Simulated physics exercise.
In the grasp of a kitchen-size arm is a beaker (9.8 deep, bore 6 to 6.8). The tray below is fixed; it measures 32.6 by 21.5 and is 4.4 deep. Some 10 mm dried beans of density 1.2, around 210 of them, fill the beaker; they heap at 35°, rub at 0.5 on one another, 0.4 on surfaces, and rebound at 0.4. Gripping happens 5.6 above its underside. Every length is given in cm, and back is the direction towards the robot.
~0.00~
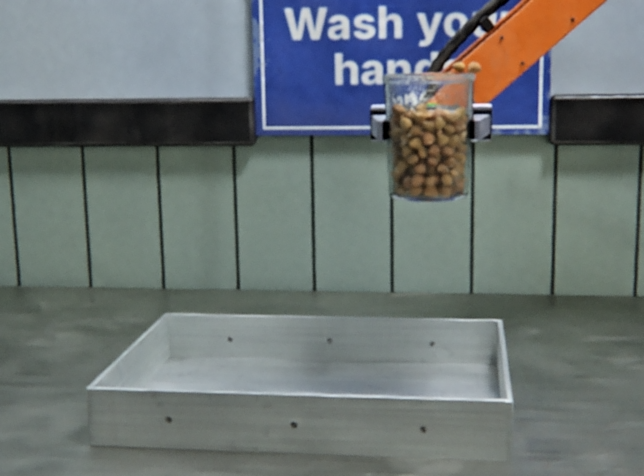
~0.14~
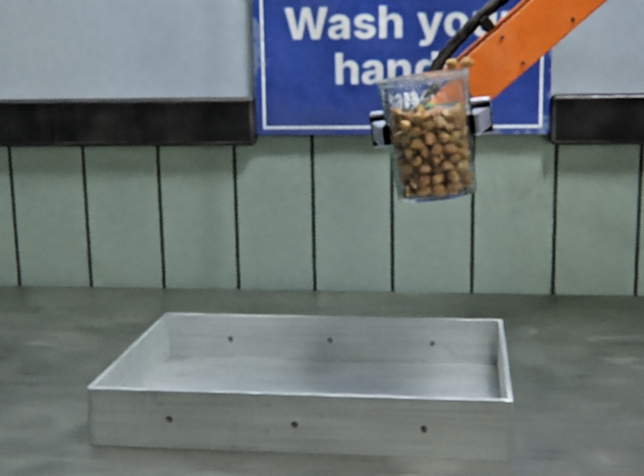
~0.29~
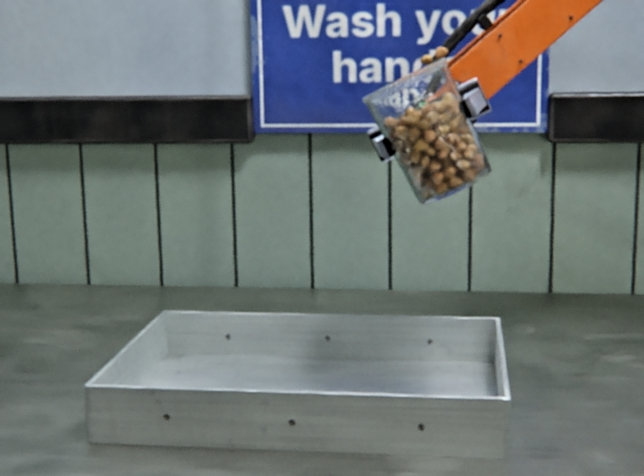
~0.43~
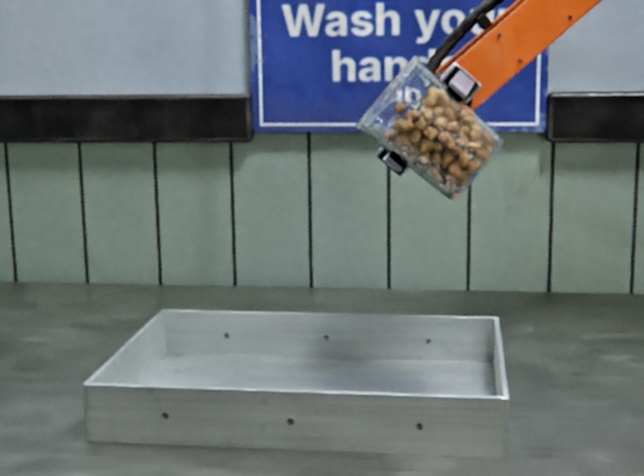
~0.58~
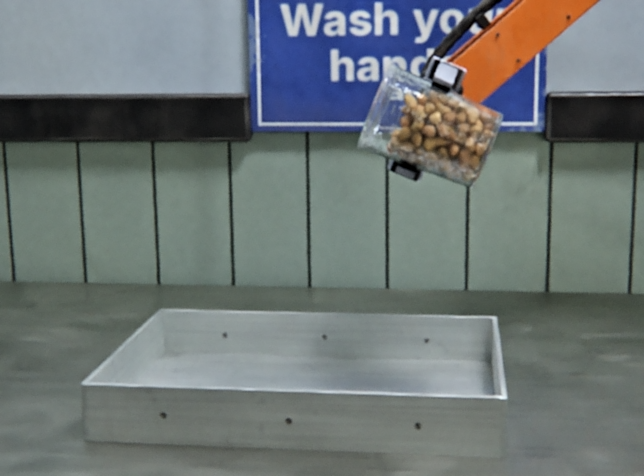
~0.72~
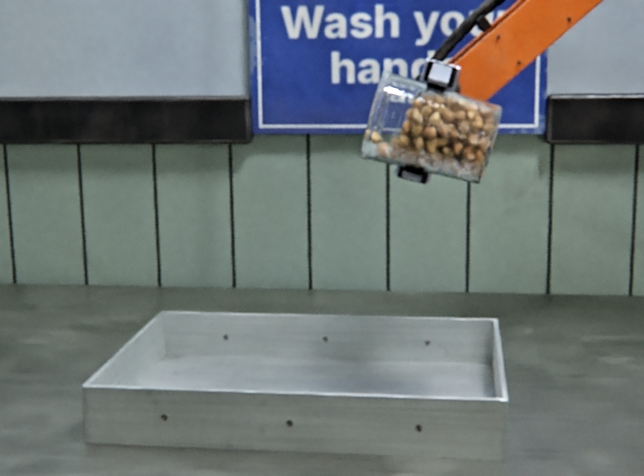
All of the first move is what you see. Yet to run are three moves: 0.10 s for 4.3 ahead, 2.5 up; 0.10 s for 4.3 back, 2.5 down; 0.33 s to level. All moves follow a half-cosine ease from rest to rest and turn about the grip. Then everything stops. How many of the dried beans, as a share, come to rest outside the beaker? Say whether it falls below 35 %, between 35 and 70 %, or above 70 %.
It falls above 70 %.
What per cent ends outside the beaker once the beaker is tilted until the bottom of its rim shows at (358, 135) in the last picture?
Close to 50 in a hundred.
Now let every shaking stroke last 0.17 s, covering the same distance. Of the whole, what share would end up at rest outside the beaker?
That would give around 15 per cent.
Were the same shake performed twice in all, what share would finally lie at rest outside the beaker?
About 90 per cent, then.
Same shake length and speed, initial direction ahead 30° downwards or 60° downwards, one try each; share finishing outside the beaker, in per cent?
First try some 20 %, second try some 5 %.
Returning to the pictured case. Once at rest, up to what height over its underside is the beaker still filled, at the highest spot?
I'd put it at close to 3.0 centimetres.
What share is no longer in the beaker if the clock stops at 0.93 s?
About 60 per cent so far.
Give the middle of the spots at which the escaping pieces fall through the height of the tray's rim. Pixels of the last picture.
Centre: Roughly (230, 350).
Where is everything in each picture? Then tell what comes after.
Beaker middle at (429, 138), level; upper third of the load around (429, 125), from x 395 to 475, top at y 65; 210 in the beaker, in the first picture.
Beaker middle at (430, 137), tilted 7° forward; upper third of the load around (432, 124), from x 395 to 465, top at y 60, in the second picture.
Beaker middle at (431, 135), tilted 26° forward; upper third of the load around (434, 122), from x 390 to 480, top at y 50, in the third picture.
Beaker middle at (432, 132), tilted 49° forward; upper third of the load around (436, 120), from x 390 to 490, top at y 95, in the fourth picture.
Beaker middle at (432, 129), tilted 68° forward; upper third of the load around (437, 115), from x 390 to 490, top at y 95, in the fifth picture.
Beaker middle at (433, 130), tilted 75° forward; upper third of the load around (443, 115), from x 375 to 490, top at y 100; 210 in the beaker, in the sixth picture.
By 0.93 s, tilted 75° forward, highest piece 26 above the table; 79 in the beaker, 131 in flight or on a rim.
By 1.14 s, tilted 18° forward, highest piece 26 above the table; 177 in the tray, 32 in the beaker, 1 in flight or on a rim.
By 1.45 s, level, highest piece 22 above the table; 177 in the tray, 32 in the beaker, 1 on the table or floor.
By 2.50 s, level, highest piece 22 above the table; 177 in the tray, 32 in the beaker, 1 on the table or floor.
Final count, 177 in the tray, 32 in the beaker, 1 on the table or floor. That is 85 % outside the beaker.
